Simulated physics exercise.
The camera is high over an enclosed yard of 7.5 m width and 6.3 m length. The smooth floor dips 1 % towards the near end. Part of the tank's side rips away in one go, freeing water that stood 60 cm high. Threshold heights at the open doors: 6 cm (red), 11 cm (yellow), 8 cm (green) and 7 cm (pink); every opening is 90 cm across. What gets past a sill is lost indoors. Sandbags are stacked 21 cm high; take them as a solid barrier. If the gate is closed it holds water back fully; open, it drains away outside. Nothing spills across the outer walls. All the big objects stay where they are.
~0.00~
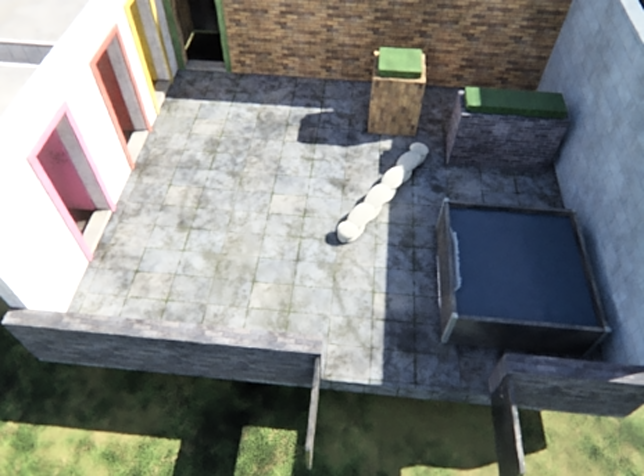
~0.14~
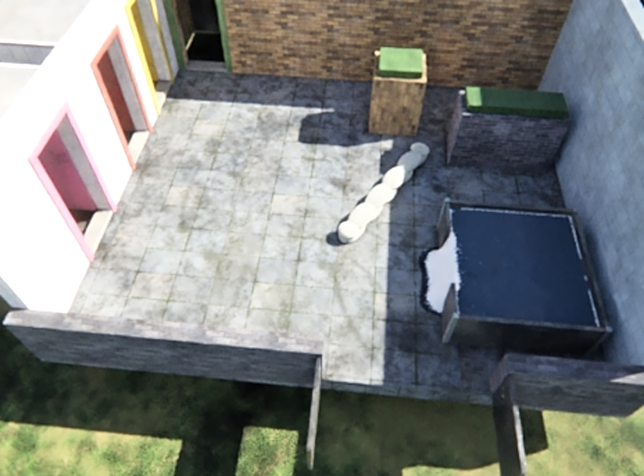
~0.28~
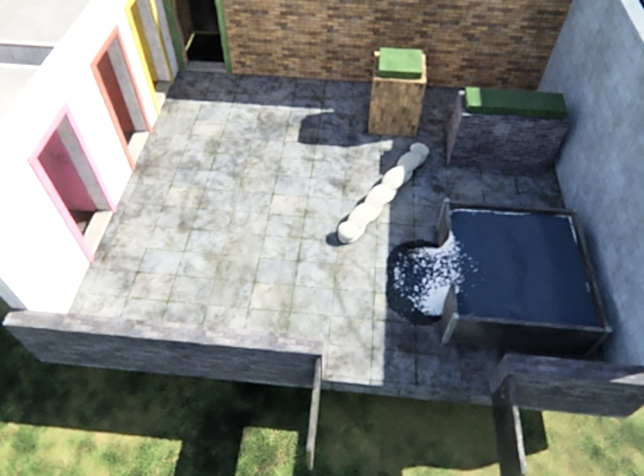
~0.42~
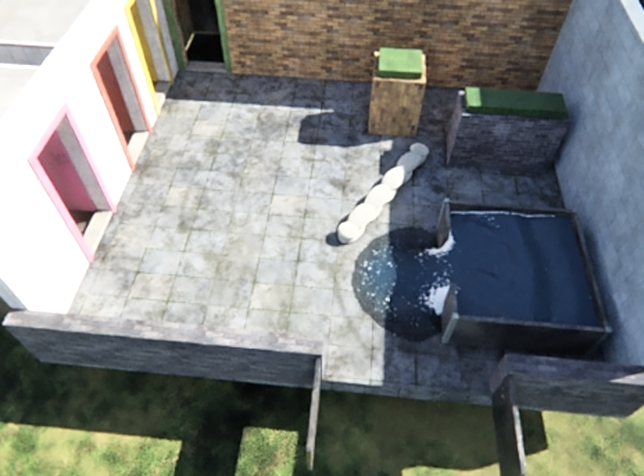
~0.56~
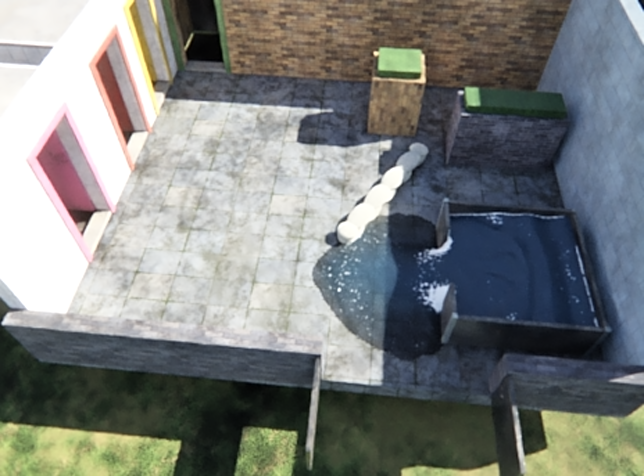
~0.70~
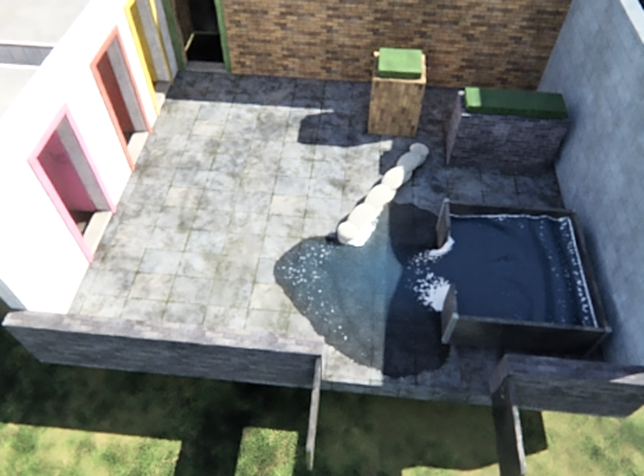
A walled yard paved in grey stone, seen from high above by a still camera, has a brick wall at the back and grass along the near edge. Pink, orange and yellow doorways line the white left wall, pale sandbags lie diagonally near the middle, and a dark tank of water stands at right. The tank's left side breaks open, and foaming water gushes out, spreading leftward across the floor past the sandbags' near end.
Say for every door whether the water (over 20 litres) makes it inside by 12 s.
Door by door: At the red door it keeps below the limit; at the yellow door it keeps below the limit; at the green door it does not reach the limit; at the pink door it exceeds the limit.
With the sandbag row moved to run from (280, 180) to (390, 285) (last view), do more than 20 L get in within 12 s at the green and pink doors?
Against that limit: Green below, pink not over.
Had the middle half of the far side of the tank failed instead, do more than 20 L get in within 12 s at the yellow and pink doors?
Against that limit: Yellow below, pink not over.
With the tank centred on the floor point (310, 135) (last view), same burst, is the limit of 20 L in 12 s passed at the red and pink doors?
Then: Red over, pink not over.
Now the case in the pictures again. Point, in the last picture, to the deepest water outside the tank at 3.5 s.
Near (56, 337).
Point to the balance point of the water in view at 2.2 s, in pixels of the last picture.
Near (408, 282).
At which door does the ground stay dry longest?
Last comes the green one.
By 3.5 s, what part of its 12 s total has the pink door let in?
About 45 per cent.
After 1.4 s water covers 25 % of the floor and is deepest (31 cm) near (431, 282); red door not reached, yellow door not reached, green door not reached, pink door not reached.
After 2.2 s water covers 35 % of the floor and is deepest (26 cm) near (362, 239); red door not reached, yellow door not reached, green door not reached, pink door 13 cm at the sill, 0 L in.
After 3.5 s water covers 45 % of the floor and is deepest (28 cm) near (56, 337); red door 3 cm at the sill, 0 L in, yellow door not reached, green door not reached, pink door 16 cm at the sill, 36 L in.
After 7.0 s water covers 70 % of the floor and is deepest (12 cm) near (56, 337); red door 6 cm at the sill, 0 L in, yellow door 4 cm at the sill, 0 L in, green door 9 cm at the sill, 0 L in, pink door 9 cm at the sill, 73 L in.
After 12.0 s water covers 95 % of the floor and is deepest (7 cm) near (56, 337); red door 3 cm at the sill, 0 L in, yellow door 5 cm at the sill, 0 L in, green door 4 cm at the sill, 2 L in, pink door 5 cm at the sill, 79 L in.
